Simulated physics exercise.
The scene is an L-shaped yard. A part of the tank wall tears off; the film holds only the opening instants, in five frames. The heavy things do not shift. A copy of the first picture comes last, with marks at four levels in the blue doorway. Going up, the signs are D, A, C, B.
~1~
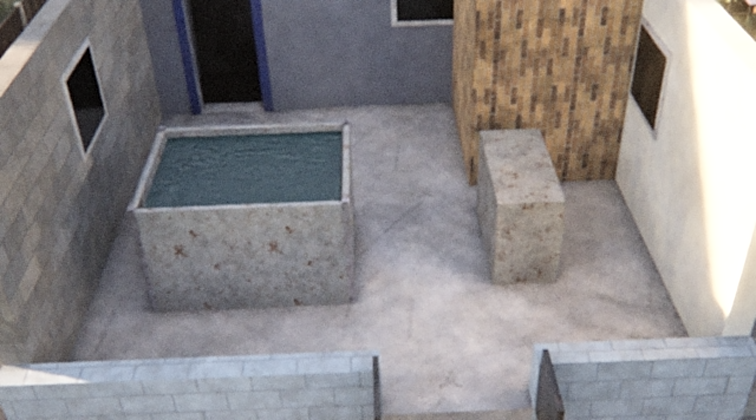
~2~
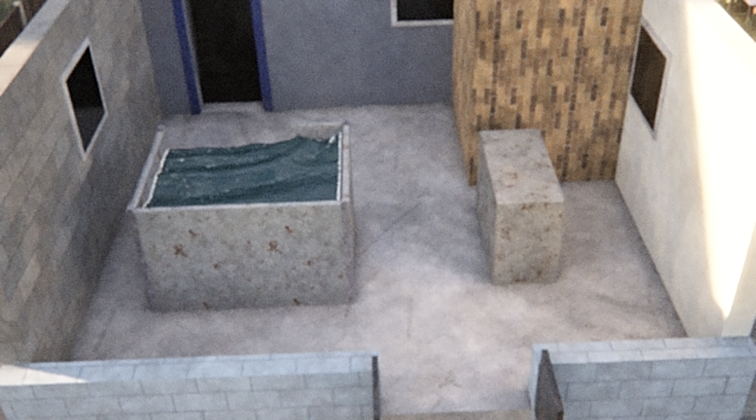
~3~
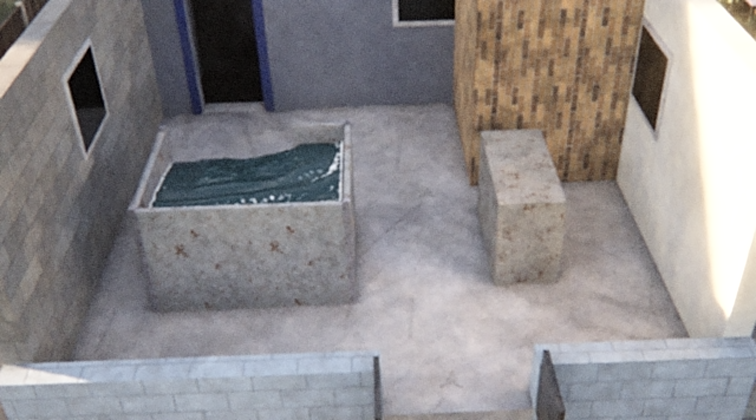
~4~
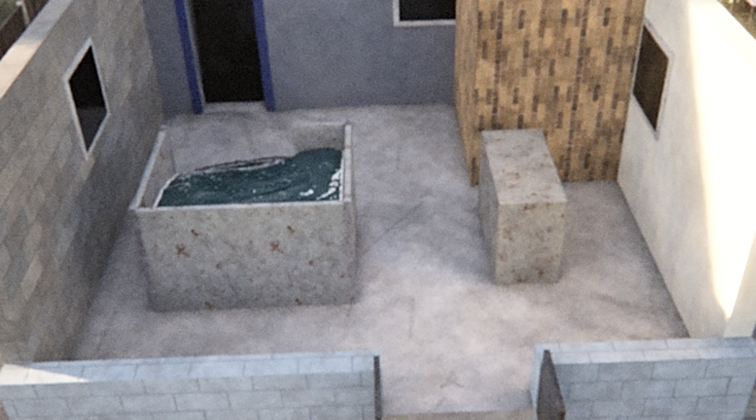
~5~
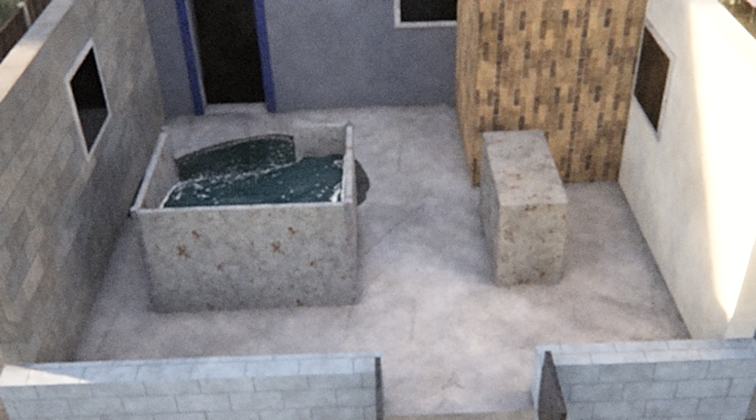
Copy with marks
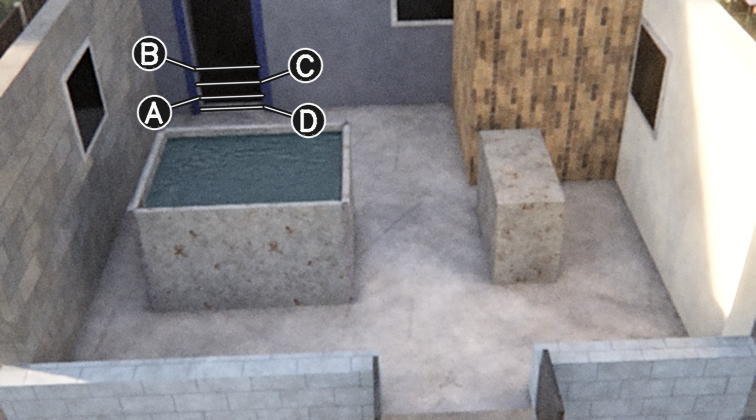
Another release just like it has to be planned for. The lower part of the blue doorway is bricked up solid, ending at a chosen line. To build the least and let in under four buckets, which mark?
The limit is B.
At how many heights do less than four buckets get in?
One of them.
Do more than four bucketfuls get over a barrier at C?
Yes, that goes wrong.
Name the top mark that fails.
C it is.
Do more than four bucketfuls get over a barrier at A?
Yes, that goes wrong.
On the marked copy, A at (231, 96); B at (226, 67); C at (229, 83); D at (232, 108); from the bottom up D, A, C, B.
With A, dozens of bucketfuls pour in.
With B, a splash gets over, under a bucket.
With C, about 11 bucketfuls get in.
With D, dozens of bucketfuls pour in.
